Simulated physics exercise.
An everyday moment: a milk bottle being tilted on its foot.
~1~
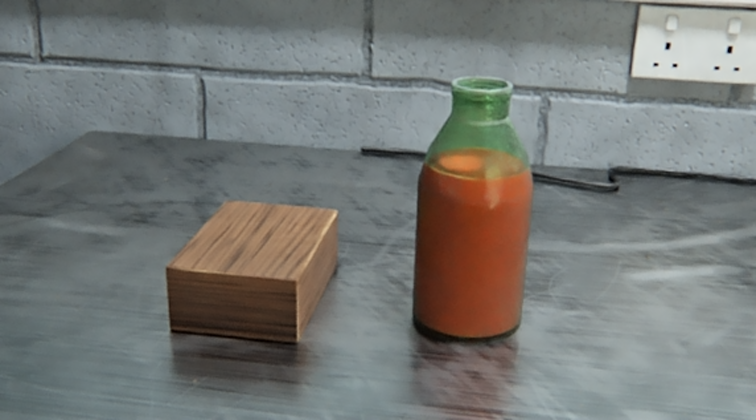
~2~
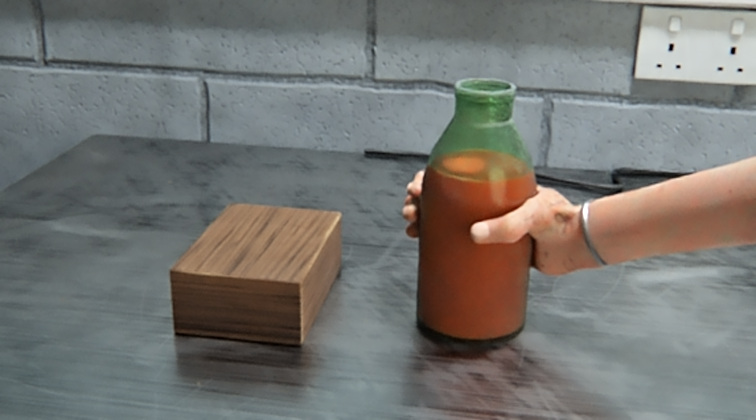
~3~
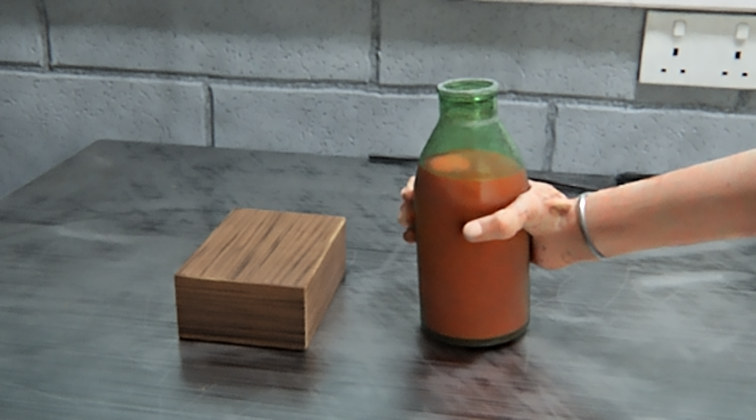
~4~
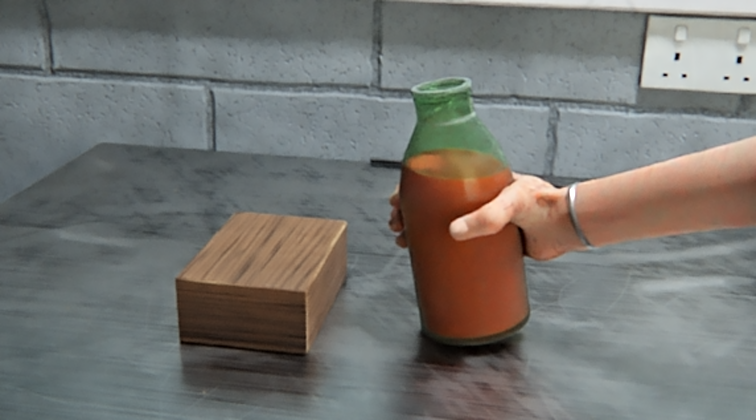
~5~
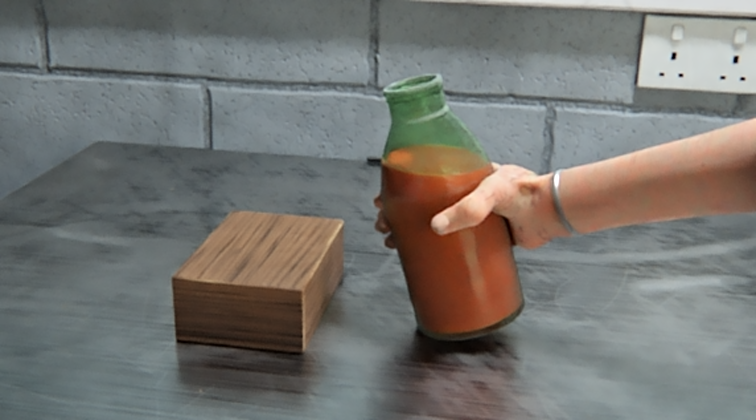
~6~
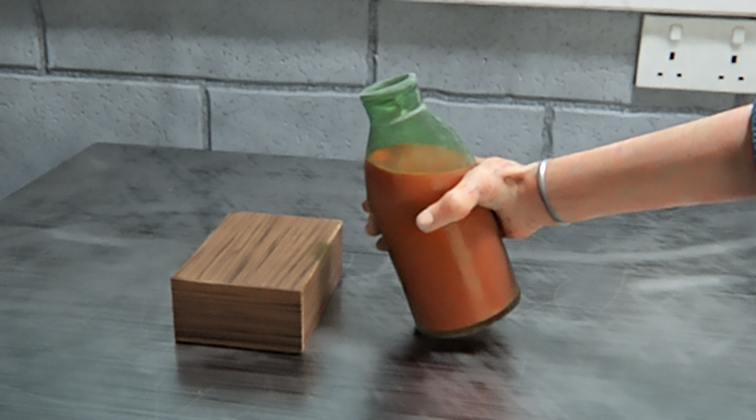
On a dark tabletop by a grey block wall, a hand took hold of a green glass bottle of orange liquid and leaned it left towards a wooden block.
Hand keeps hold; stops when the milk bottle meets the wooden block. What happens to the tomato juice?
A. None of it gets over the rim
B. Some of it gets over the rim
None of it gets over the rim (A).
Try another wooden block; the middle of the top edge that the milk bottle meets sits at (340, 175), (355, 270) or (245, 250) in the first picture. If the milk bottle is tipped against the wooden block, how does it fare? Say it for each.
First try contents stay put, second contents stay put, third contents get out.
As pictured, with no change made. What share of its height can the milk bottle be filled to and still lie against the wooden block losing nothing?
My guess is some 80 per cent.
Soon after, the milk bottle leans by about 35°; nothing has left it.
Later, the milk bottle leans by about 50°; nothing has left it.
In the end, the milk bottle leans by about 55°, against the wooden block; nothing has left it.
